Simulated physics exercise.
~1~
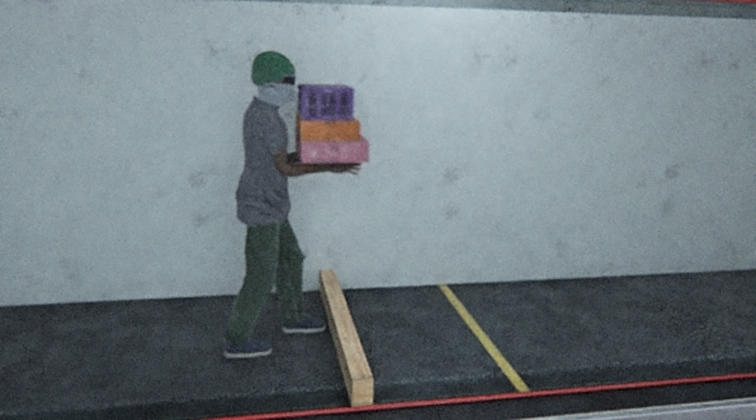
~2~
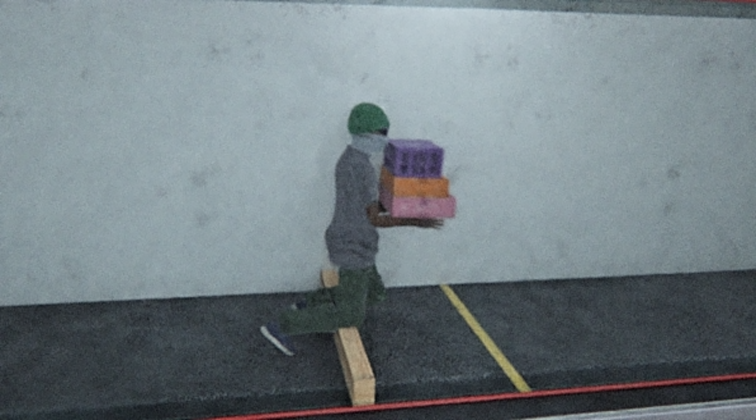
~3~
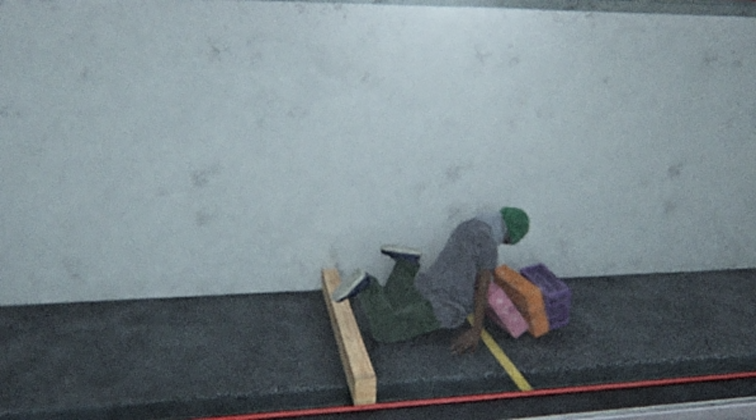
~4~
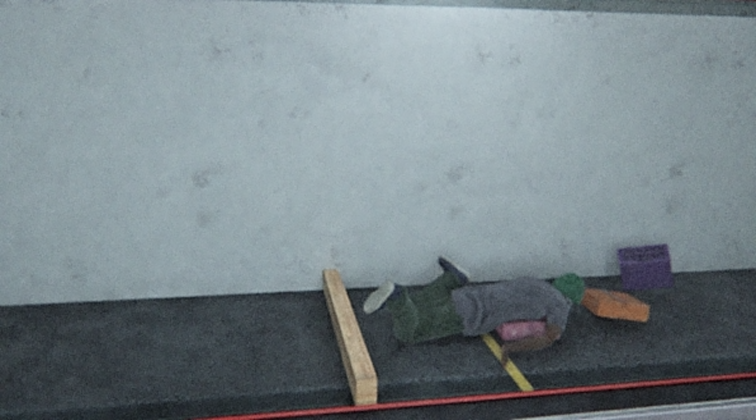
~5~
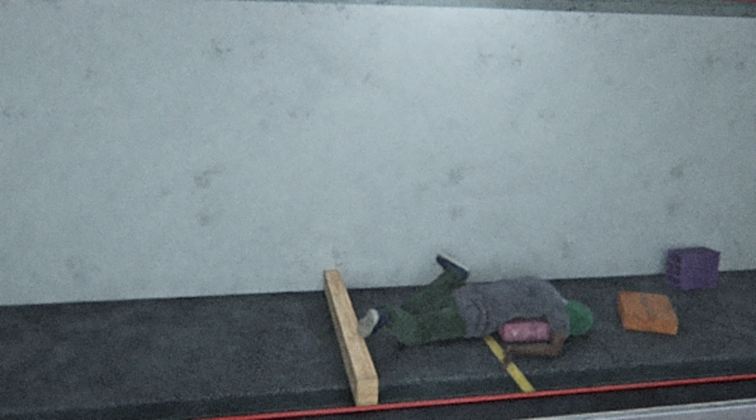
At the start, a person in a green cap and grey shirt stands left of a wooden floor rail, holding a purple crate, an orange parcel and a pink parcel stacked on both forearms. The person tips to the right over the rail, knees bending and one foot trailing behind. The body drops toward the yellow line as the stack tilts and comes down ahead of it. The person then sprawls flat, while the orange parcel and purple crate tumble farther right. At the end, the person lies across the line, head beyond it, with all three boxes past it and the pink one against the chest.
